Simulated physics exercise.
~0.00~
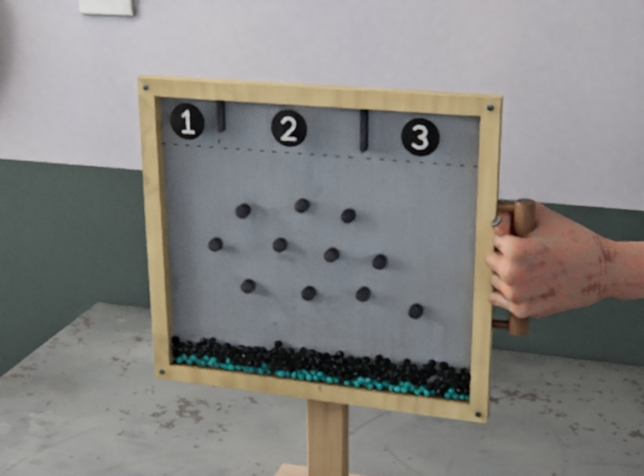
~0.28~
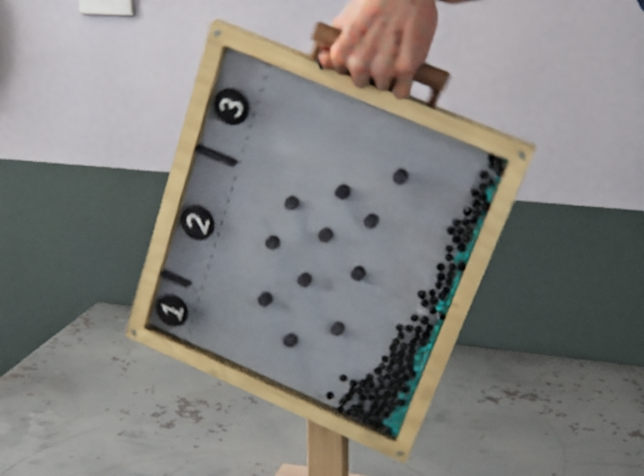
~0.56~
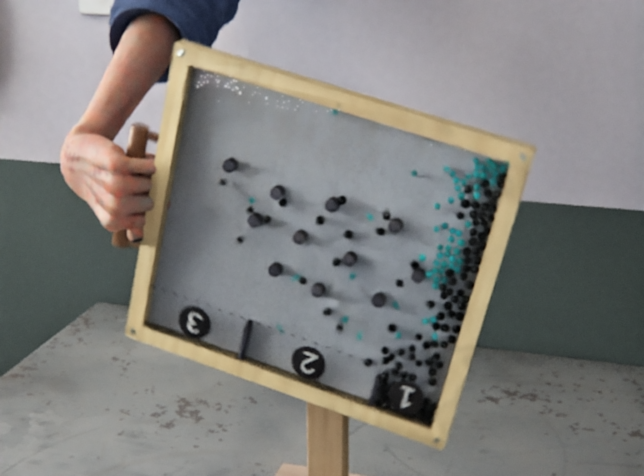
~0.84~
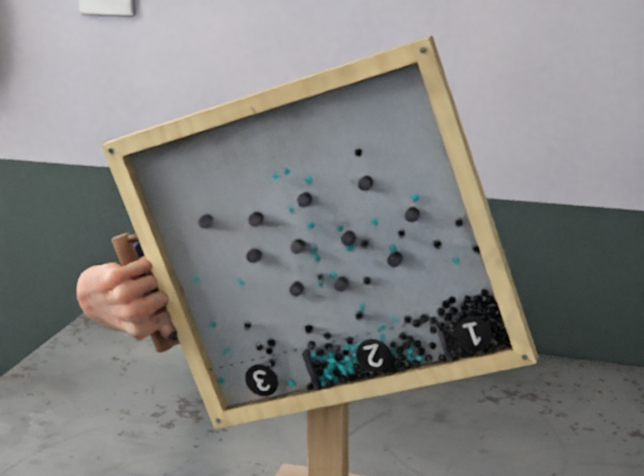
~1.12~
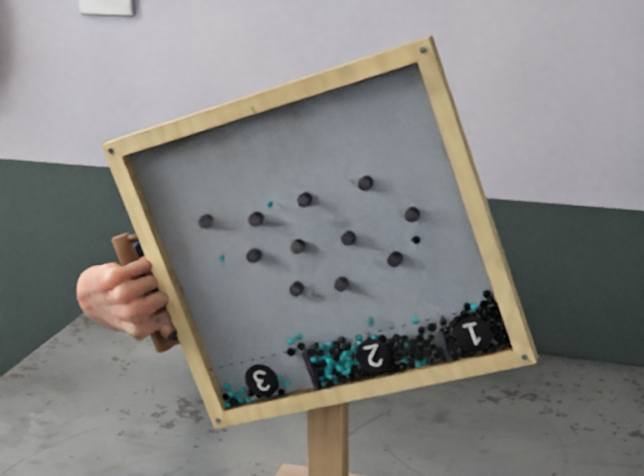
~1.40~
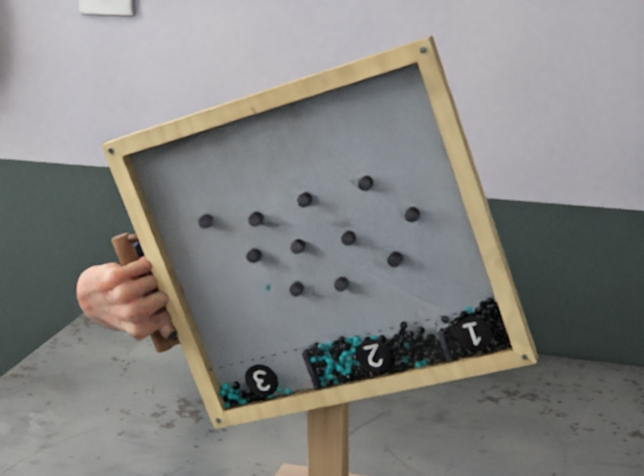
On a grey tabletop, a hand turning a framed peg board upside down, black and turquoise beads tumbling and settling mostly in pocket two.
